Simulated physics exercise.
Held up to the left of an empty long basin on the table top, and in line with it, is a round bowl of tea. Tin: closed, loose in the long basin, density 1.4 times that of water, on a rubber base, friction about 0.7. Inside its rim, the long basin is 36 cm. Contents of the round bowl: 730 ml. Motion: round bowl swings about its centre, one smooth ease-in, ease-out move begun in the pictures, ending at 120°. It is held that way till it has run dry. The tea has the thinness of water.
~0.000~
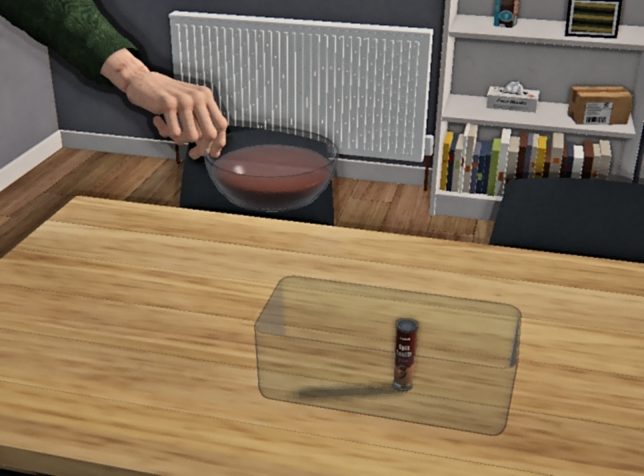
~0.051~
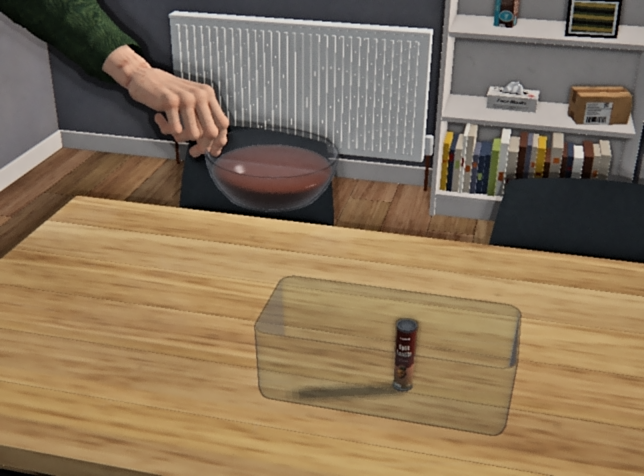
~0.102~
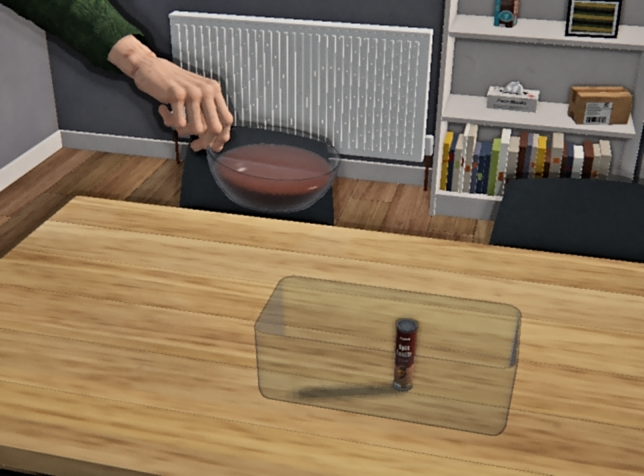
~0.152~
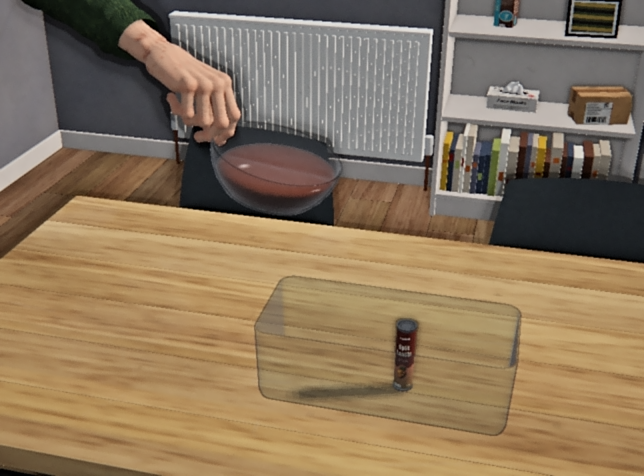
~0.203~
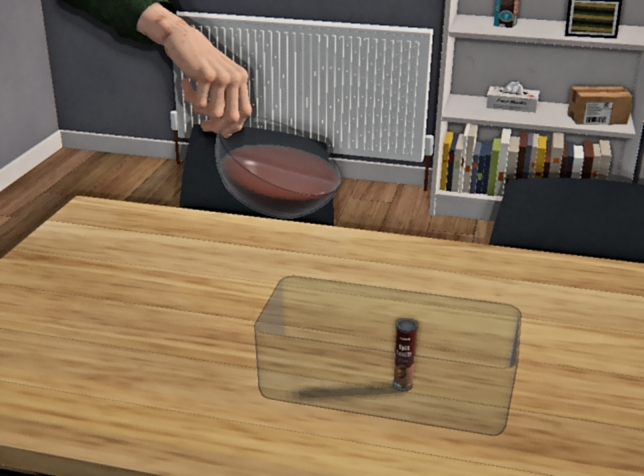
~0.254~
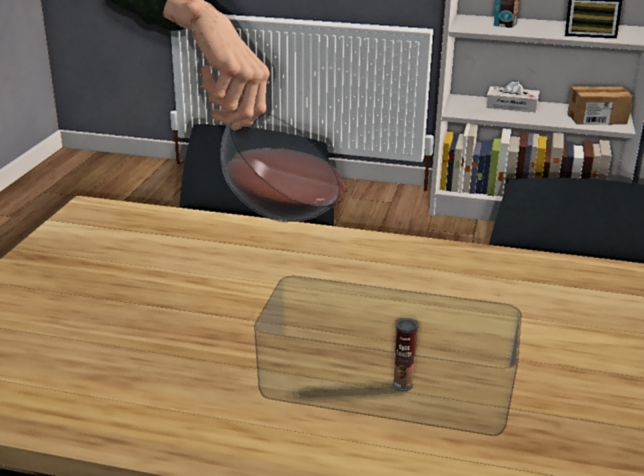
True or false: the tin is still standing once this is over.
False.
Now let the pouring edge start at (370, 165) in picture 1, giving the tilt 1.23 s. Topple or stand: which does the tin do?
Then the tin remains standing.
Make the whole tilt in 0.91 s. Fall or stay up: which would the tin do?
In that case the tin stays vertical.
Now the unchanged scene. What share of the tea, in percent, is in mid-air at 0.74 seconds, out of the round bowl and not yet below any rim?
Around 4 per cent of the liquid is in flight.
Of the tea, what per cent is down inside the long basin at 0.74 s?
About 96 %.
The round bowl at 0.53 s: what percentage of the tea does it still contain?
Close to 2 in a hundred.
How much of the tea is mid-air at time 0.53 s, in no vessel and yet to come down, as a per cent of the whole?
Close to 46 per cent, I'd say.
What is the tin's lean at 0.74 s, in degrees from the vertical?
15°.
After 0.53 s the tilt is 107° and 2 per cent is still to pour; the tin stands where it began.
After 0.74 s the tilt is 120° and 0 per cent is still to pour; the tin leans 16°.
After 0.95 s the tilt is 120° and 0 per cent is still to pour; the tin leans 26°.
After 1.18 s the tilt is 120° and 0 per cent is still to pour; the tin lies on its side.
In the end the tin lies on its side.
